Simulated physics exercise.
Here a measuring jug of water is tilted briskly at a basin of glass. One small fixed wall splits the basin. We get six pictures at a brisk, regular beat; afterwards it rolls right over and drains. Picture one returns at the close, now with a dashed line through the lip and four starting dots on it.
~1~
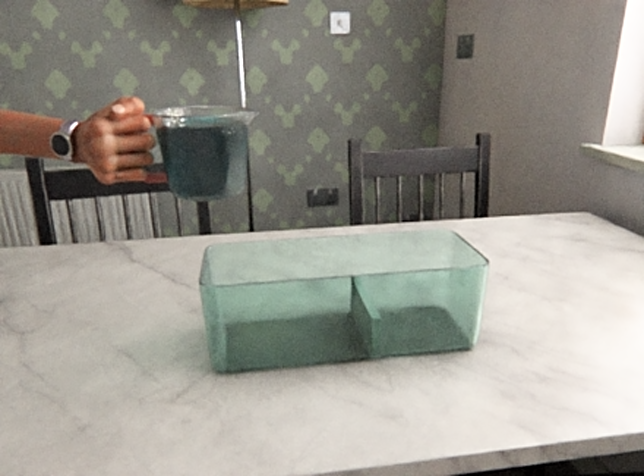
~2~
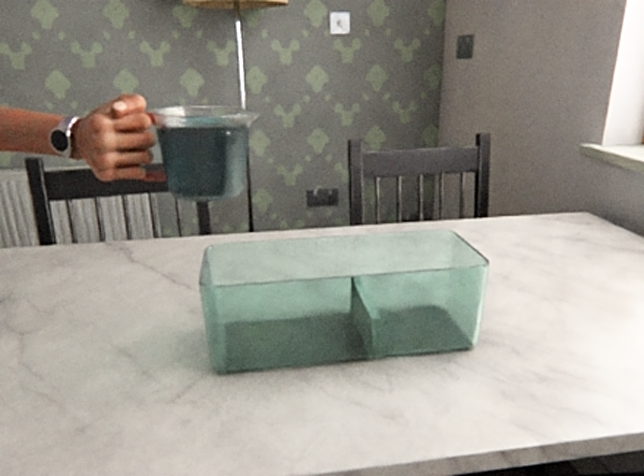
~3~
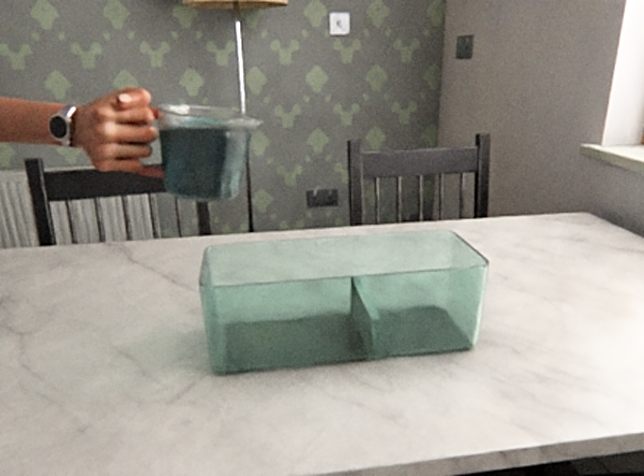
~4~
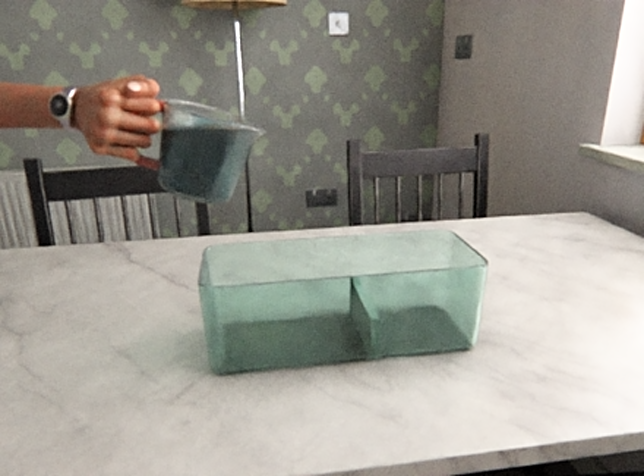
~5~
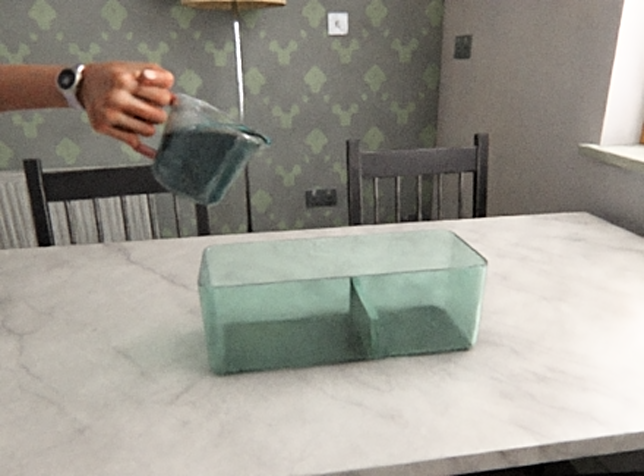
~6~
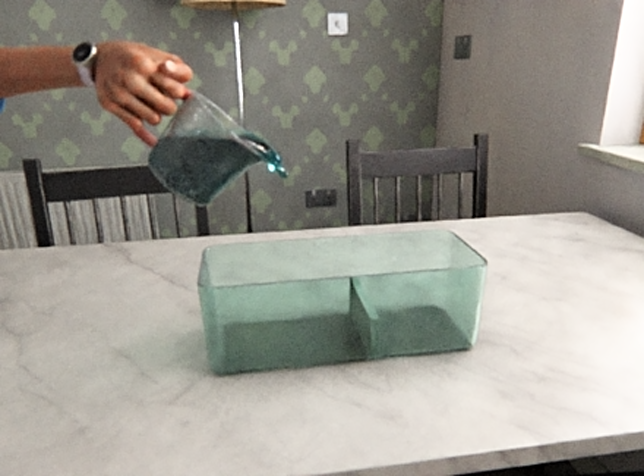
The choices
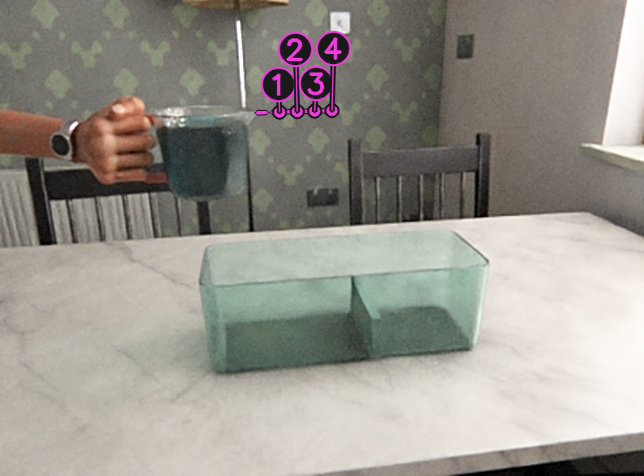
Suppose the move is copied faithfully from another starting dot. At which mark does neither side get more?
Place 3 does it best.
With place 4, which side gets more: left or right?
More ends on the right.
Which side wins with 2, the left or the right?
The left one.
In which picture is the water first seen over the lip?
Picture 5.
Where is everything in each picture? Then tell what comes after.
Upright, lip at (257, 112); basin from (211, 370) to (476, 344); top of the wall at (364, 295); nothing has left yet, in the first frame.
Tipped about 2°, lip at (258, 115); nothing has left yet, in the second frame.
Tipped about 8°, lip at (262, 121); nothing has left yet, in the third frame.
Tipped about 18°, lip at (265, 131); nothing has left yet, in the fourth frame.
Tipped about 30°, lip at (268, 145); water is over the lip, down to (268, 145), in the fifth frame.
Tipped about 44°, lip at (268, 161); water is over the lip, down to (285, 175), in the sixth frame.
On the marked copy, 1 at (279, 112); 2 at (297, 111); 3 at (314, 111); 4 at (332, 110).
With 1, about 94 % ends left of the wall and 3 % right of it; 3 % is lost outside.
With 2, about 88 % ends left of the wall and 10 % right of it.
With 3, about 53 % ends left of the wall and 46 % right of it.
With 4, about 13 % ends left of the wall and 86 % right of it.
